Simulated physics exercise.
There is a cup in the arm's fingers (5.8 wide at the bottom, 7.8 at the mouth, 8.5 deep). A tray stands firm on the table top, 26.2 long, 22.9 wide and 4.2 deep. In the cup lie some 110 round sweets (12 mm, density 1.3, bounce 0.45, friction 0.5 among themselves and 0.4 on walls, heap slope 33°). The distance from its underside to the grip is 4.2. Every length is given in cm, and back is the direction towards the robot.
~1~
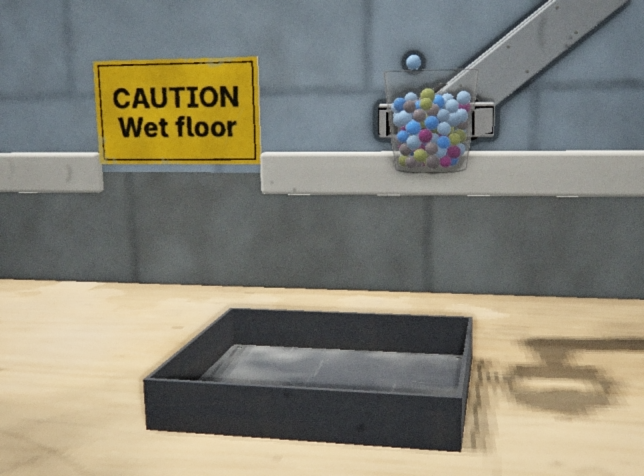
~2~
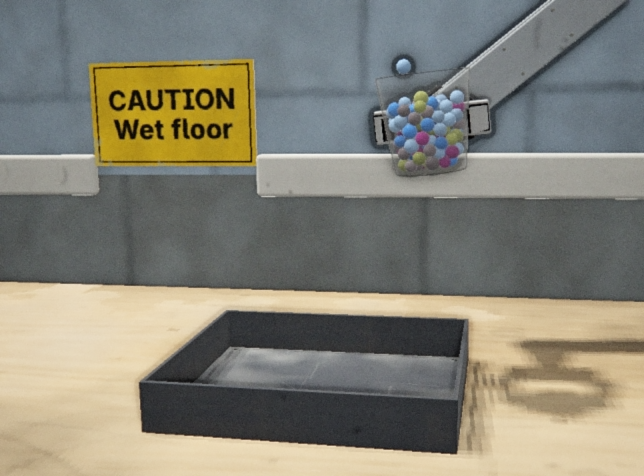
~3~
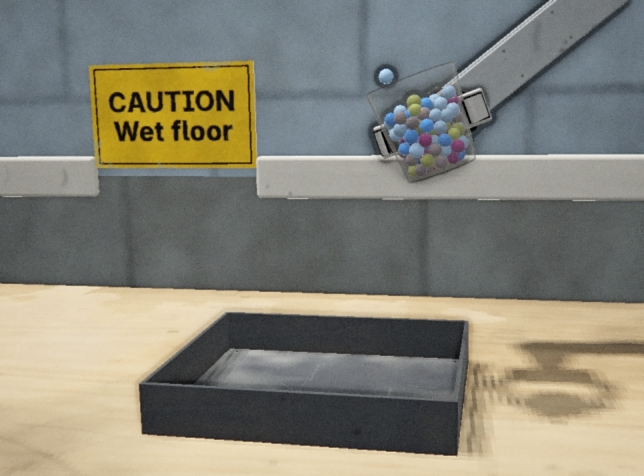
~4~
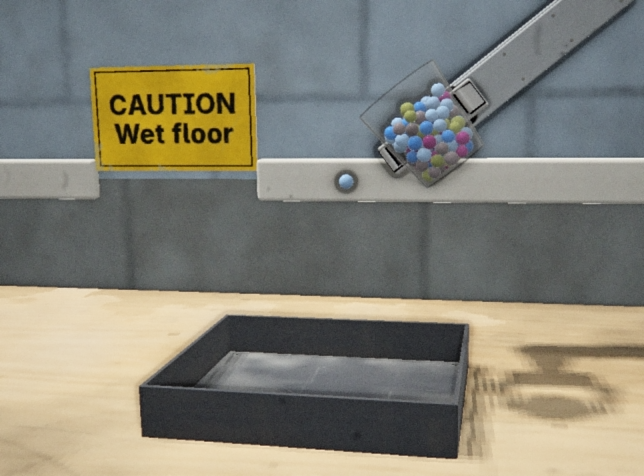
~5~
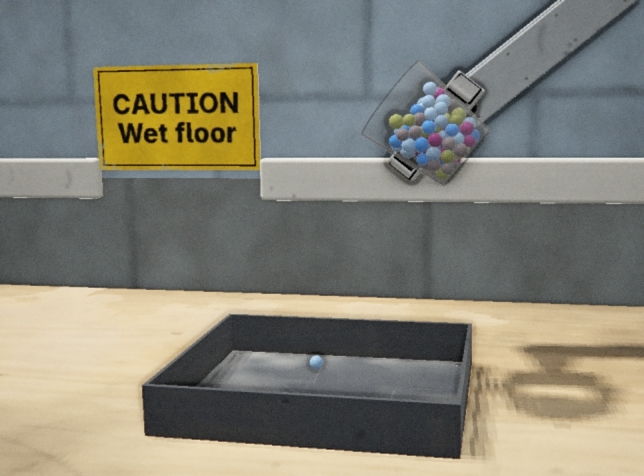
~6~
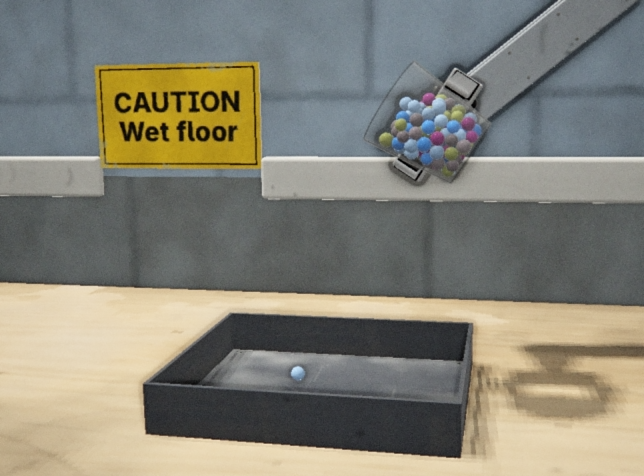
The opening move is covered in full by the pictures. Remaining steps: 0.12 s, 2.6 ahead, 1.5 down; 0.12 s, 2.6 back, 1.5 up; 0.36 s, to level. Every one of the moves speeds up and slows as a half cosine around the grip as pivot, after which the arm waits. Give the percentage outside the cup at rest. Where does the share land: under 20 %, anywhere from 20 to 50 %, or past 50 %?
It lands under 20 %.
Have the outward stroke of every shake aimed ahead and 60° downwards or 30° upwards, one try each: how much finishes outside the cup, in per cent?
Roughly 0 per cent, then 5 per cent.
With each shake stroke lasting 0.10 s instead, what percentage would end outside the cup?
That gives about 5 percent.
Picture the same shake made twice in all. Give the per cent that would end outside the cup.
That would give close to 5 percent.
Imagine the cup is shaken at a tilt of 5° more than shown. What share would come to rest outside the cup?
It would come to roughly 0 per cent.
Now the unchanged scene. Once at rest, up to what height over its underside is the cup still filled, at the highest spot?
About 8.5 cm.
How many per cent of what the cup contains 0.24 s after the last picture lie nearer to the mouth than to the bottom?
Around 40 in a hundred.
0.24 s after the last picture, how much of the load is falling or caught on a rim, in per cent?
About 0 per cent.
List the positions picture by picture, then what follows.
In the first picture, cup middle at (431, 122), level; upper third of the load around (429, 107), from x 395 to 465, top at y 60; 114 in the cup.
In the second picture, cup middle at (427, 125), tilted 5° forward; upper third of the load around (427, 110), from x 390 to 460, top at y 65.
In the third picture, cup middle at (426, 126), tilted 20° forward; upper third of the load around (426, 112), from x 385 to 460, top at y 75.
In the fourth picture, cup middle at (427, 130), tilted 37° forward; upper third of the load around (431, 116), from x 345 to 465, top at y 90; 113 in the cup, 1 in flight or on a rim.
In the fifth picture, cup middle at (430, 129), tilted 52° forward; upper third of the load around (432, 116), from x 315 to 475, top at y 90; 113 in the cup, 1 in the tray.
In the sixth picture, cup middle at (431, 128), tilted 57° forward; upper third of the load around (436, 117), from x 300 to 475, top at y 100; 113 in the cup, 1 in the tray.
Then, 0.24 s after the last picture, tilted 57° forward, highest piece 27 above the table; 113 in the cup, 1 in the tray.
Then, 0.48 s after the last picture, tilted 14° forward, highest piece 29 above the table; 112 in the cup, 2 in the tray.
Then, 0.80 s after the last picture, level, highest piece 29 above the table; 112 in the cup, 2 in the tray.
Then, 1.85 s after the last picture, level, highest piece 29 above the table; 112 in the cup, 2 in the tray.
Final count, 112 in the cup, 2 in the tray. That is 2 % outside the cup.
